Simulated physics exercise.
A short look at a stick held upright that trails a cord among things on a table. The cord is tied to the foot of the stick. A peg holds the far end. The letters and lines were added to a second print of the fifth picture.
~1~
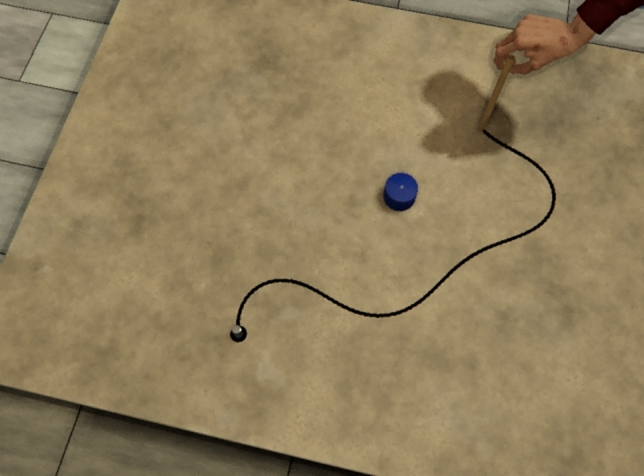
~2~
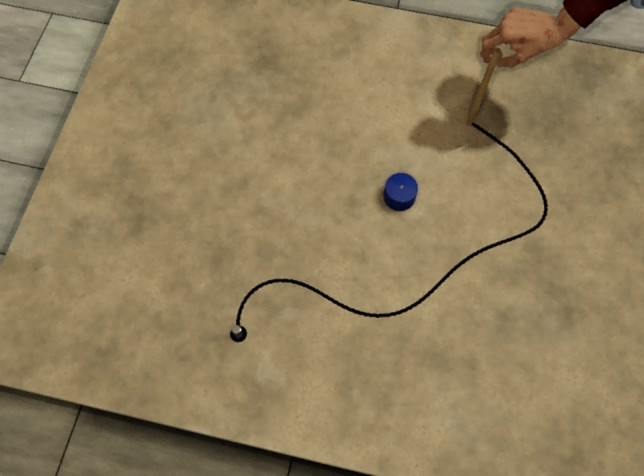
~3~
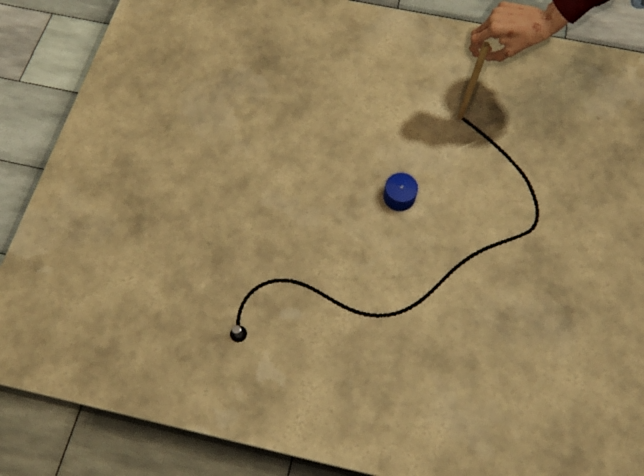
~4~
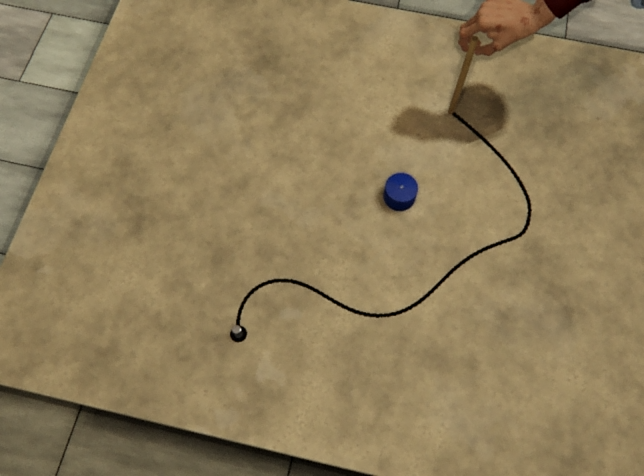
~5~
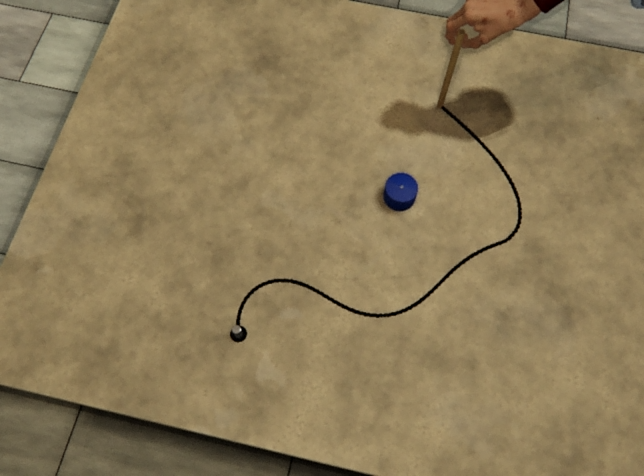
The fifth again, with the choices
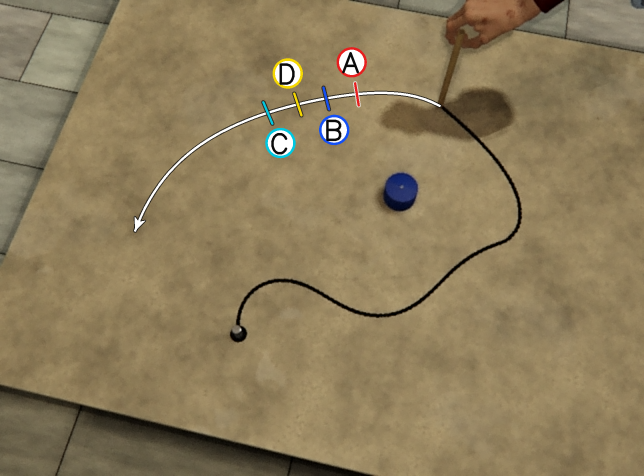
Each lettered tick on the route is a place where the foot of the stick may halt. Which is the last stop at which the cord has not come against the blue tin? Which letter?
No farther than D.
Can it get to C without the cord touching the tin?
For that mark, no.
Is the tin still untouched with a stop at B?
For that mark, yes.
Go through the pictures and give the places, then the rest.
The first frame shows peg (238, 332); blue tin (401, 192).
The second frame shows peg (238, 332); blue tin (401, 192).
The third frame shows peg (238, 332); blue tin (401, 192).
The fourth frame shows peg (238, 332); blue tin (401, 192).
The fifth frame shows peg (238, 332); blue tin (401, 192).
On the marked copy, A at (357, 94); B at (326, 98); C at (268, 113); D at (298, 104); the route from (440, 106) via (262, 115) to (135, 231).
With D. Early on, foot of the stick (392, 94), middle of the cord (445, 279).
Further on, foot of the stick (340, 97), middle of the cord (444, 278).
At the end, foot of the stick (298, 105), middle of the cord (438, 273); nothing has been touched.
As for the rest, A is safe but short; B is safe but short; C brings the cord against the tin.
